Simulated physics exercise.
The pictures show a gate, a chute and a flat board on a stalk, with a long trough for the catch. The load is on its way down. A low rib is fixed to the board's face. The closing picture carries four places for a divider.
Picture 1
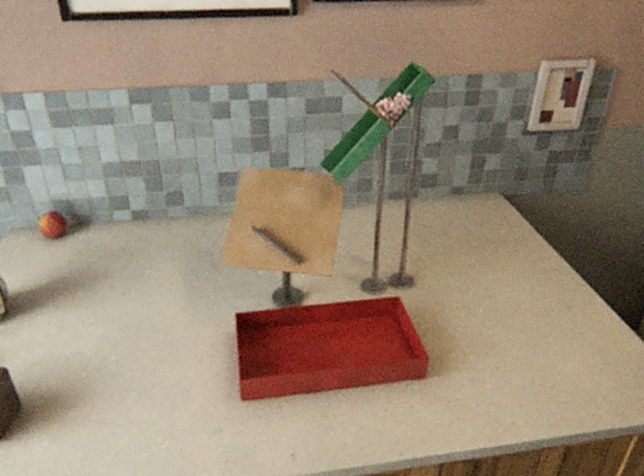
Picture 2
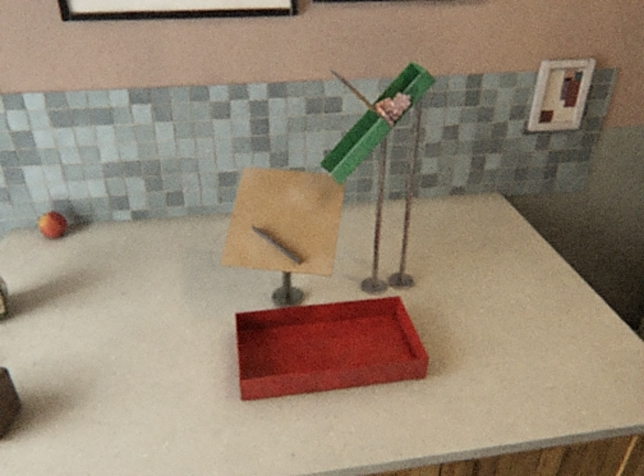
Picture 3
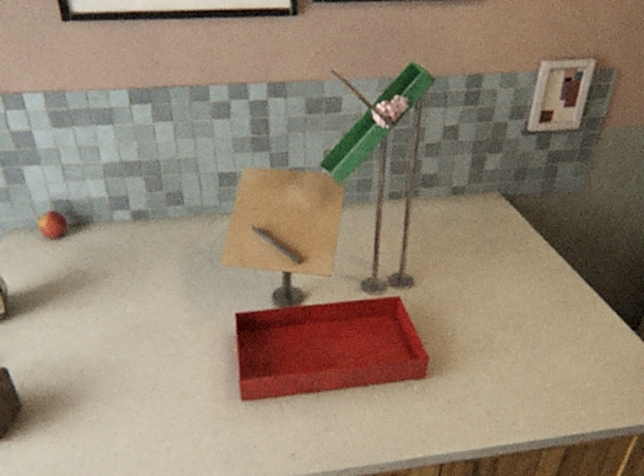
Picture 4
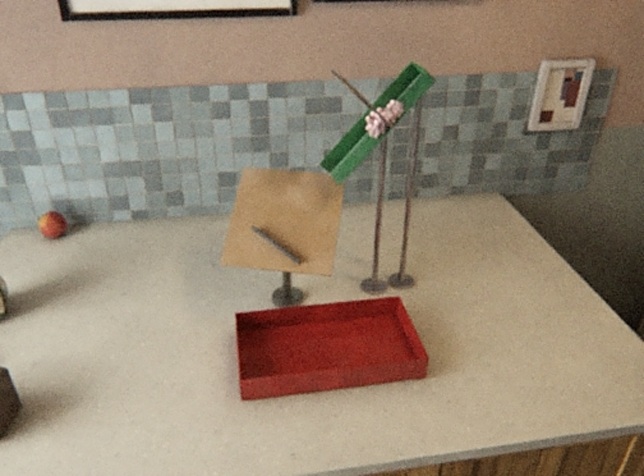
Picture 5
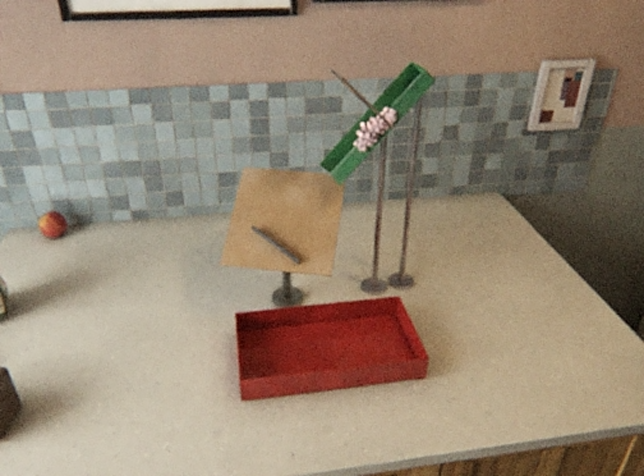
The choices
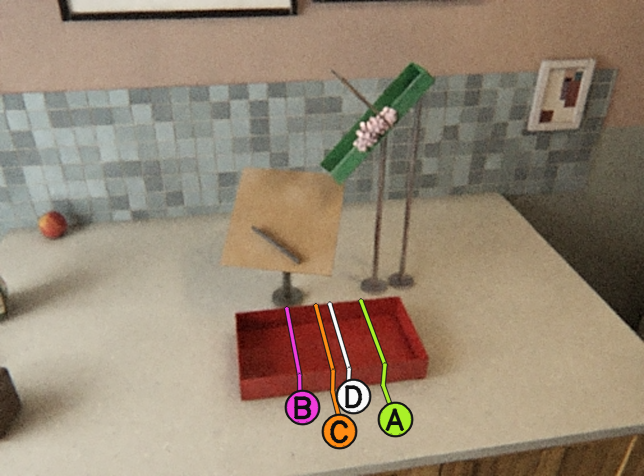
A long, open red trough sits on a pale countertop seen from slightly above, before a blue-grey tiled wall with a small framed picture at right and a red fruit at left. Behind it stand a tilted tan board with a dark rib and a sloping green chute on thin posts. Pale pink pearls slide down the chute, spreading out, while the camera stays still.
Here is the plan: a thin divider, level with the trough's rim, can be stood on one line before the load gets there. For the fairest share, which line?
The answer is line C.
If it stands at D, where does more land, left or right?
Left.
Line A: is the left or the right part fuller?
The left side.
On the marked copy, line A crosses the front rim at (384, 364); line B crosses the front rim at (299, 374); line C crosses the front rim at (332, 370); line D crosses the front rim at (348, 368).
Choosing A, of what is caught, nearly all on the left of the divider, a stray few on the right.
Choosing B, of what is caught, a small part on the left of the divider, most on the right.
Choosing C, of what is caught, about a third on the left of the divider, about two thirds on the right.
Choosing D, of what is caught, nearly all on the left of the divider, a small part on the right.
